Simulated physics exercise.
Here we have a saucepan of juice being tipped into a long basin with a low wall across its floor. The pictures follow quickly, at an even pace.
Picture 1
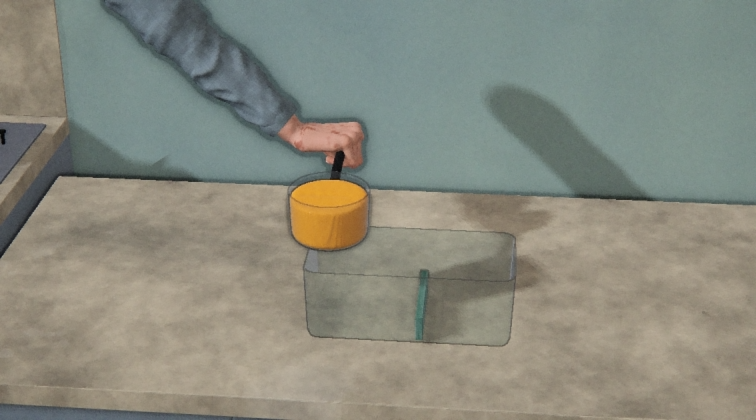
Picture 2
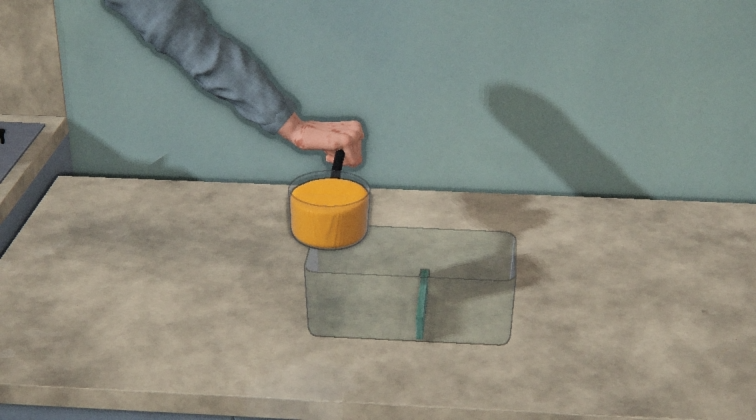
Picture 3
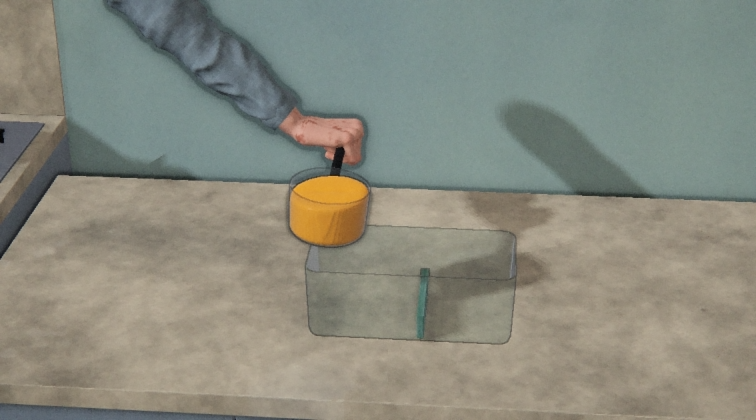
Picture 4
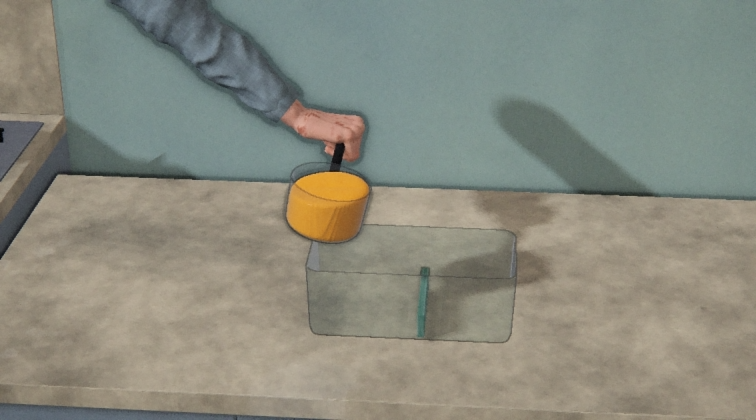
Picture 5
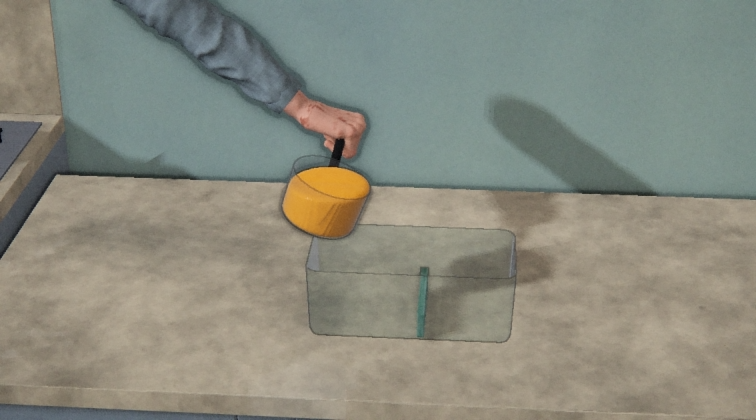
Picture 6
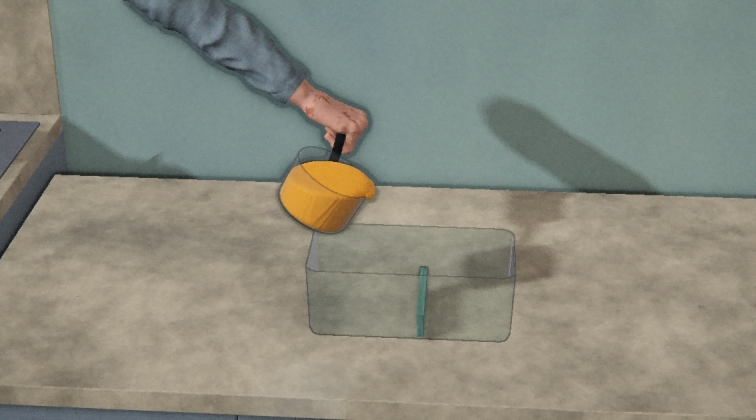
The footage shows a hand holding a saucepan of orange juice above a clear basin with a low wall across its floor, then gradually tilting the pan to the right until the juice bulges slightly over its edge.
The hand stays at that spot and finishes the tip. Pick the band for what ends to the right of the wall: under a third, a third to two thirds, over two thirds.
It comes to above two thirds.
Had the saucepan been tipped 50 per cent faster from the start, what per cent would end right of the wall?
Some 65 per cent.
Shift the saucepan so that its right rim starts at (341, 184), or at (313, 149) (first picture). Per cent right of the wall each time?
First some 30, then 5 per cent.
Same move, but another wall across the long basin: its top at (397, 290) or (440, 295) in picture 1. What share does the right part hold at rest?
The first gives 90 %, the second 45 %.
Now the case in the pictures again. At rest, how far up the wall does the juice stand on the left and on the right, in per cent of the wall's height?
Left: 10 %. Right: 70 %.
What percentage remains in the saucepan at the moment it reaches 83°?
About 50 per cent.
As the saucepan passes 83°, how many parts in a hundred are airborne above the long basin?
About 40 per cent.
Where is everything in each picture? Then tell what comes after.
Tilt 0°; pouring edge (369, 192); surface from (291, 193) to (368, 197); the long basin's rim runs from (309, 248) to (515, 258); the wall's top is at (422, 294), in the first frame.
Tilt 1°; pouring edge (370, 192); surface from (292, 193) to (369, 195), in the second frame.
Tilt 5°; pouring edge (370, 191); surface from (292, 191) to (369, 192), in the third frame.
Tilt 11°; pouring edge (370, 191); surface from (291, 187) to (370, 188), in the fourth frame.
Tilt 19°; pouring edge (370, 191); surface from (290, 181) to (370, 186); 1 per cent is over the edge, in the fifth frame.
Tilt 28°; pouring edge (369, 191); surface from (286, 178) to (369, 185); 2 per cent is over the edge, in the sixth frame.
A moment on, the saucepan is tipped on its side and 51 per cent is still to pour, 7 is left of the wall and 3 right of it.
Next, the saucepan is tipped on its side and 11 per cent is still to pour, 7 is left of the wall and 63 right of it.
Then the saucepan is tipped on its side and 3 per cent is still to pour, 16 is left of the wall and 76 right of it.
Later the saucepan is tipped on its side and 1 per cent is still to pour, 21 is left of the wall and 76 right of it.
At rest 22 per cent lies left of the wall, 76 right of it and 1 outside.
